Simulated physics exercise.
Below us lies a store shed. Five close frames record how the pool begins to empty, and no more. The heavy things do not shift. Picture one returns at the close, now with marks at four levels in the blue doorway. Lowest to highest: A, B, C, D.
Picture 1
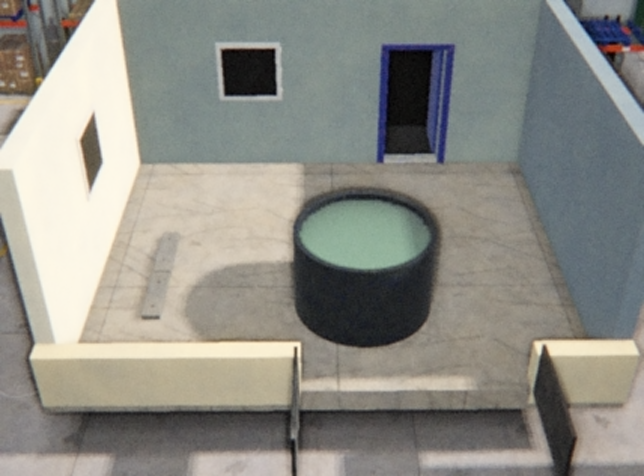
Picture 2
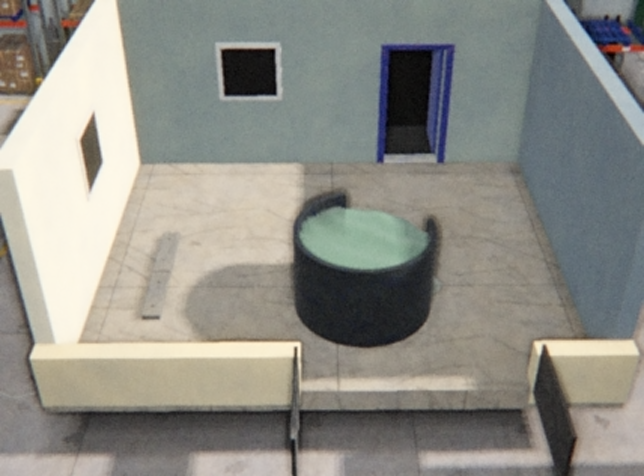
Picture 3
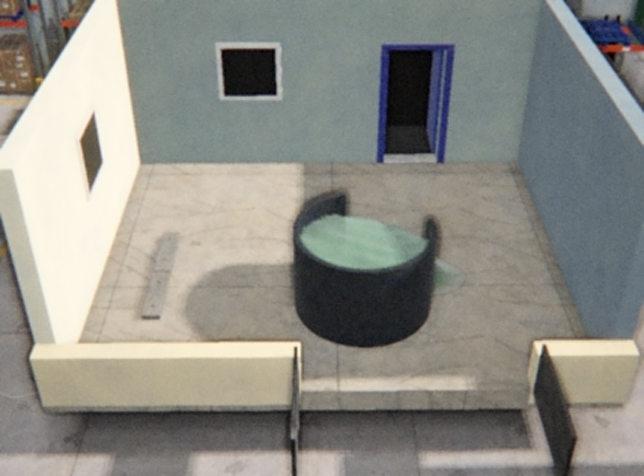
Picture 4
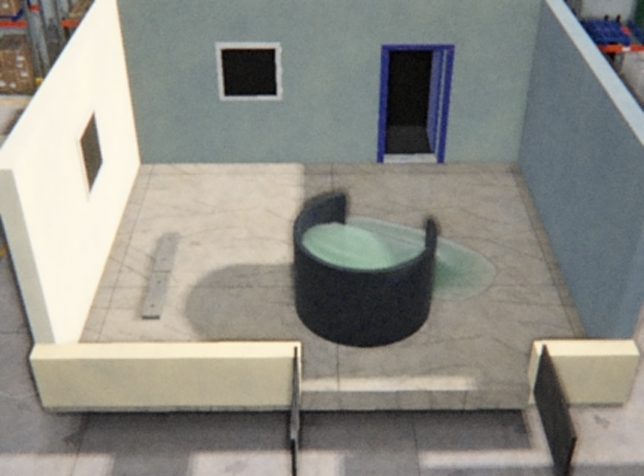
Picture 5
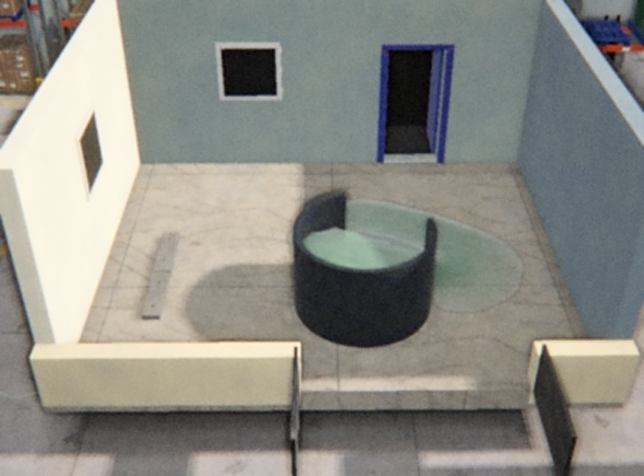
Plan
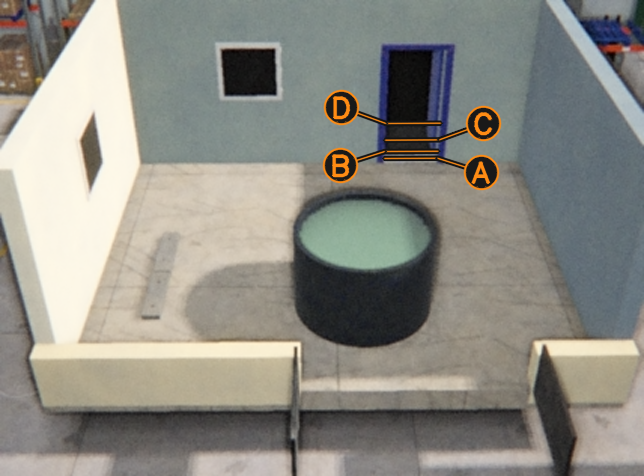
A round dark tank filled with pale green water stands on the grey floor of a roofless store shed, seen from above and in front. Behind it are a grey-green wall with a window and a blue-framed doorway, a cream wall at left, a blue-grey wall at right, and low cream walls in front with an open gate. The tank's back-right side opens, and water pours out, spreading rightward and backward across the floor as the level inside drops, while the camera stays still.
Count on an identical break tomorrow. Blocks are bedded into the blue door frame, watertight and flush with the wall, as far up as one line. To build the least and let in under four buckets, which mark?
C is the one.
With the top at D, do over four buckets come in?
No, not at all.
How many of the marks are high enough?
Two.
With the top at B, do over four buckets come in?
Yes.
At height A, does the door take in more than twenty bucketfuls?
Yes, it does.
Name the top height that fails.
That would be B.
In orange, A at (410, 158); B at (411, 151); C at (412, 140); D at (413, 123); from the bottom up A, B, C, D.
With A, dozens of bucketfuls pour in.
With B, about 12 bucketfuls get in.
With C, a splash gets over, under a bucket.
With D, nothing gets over.
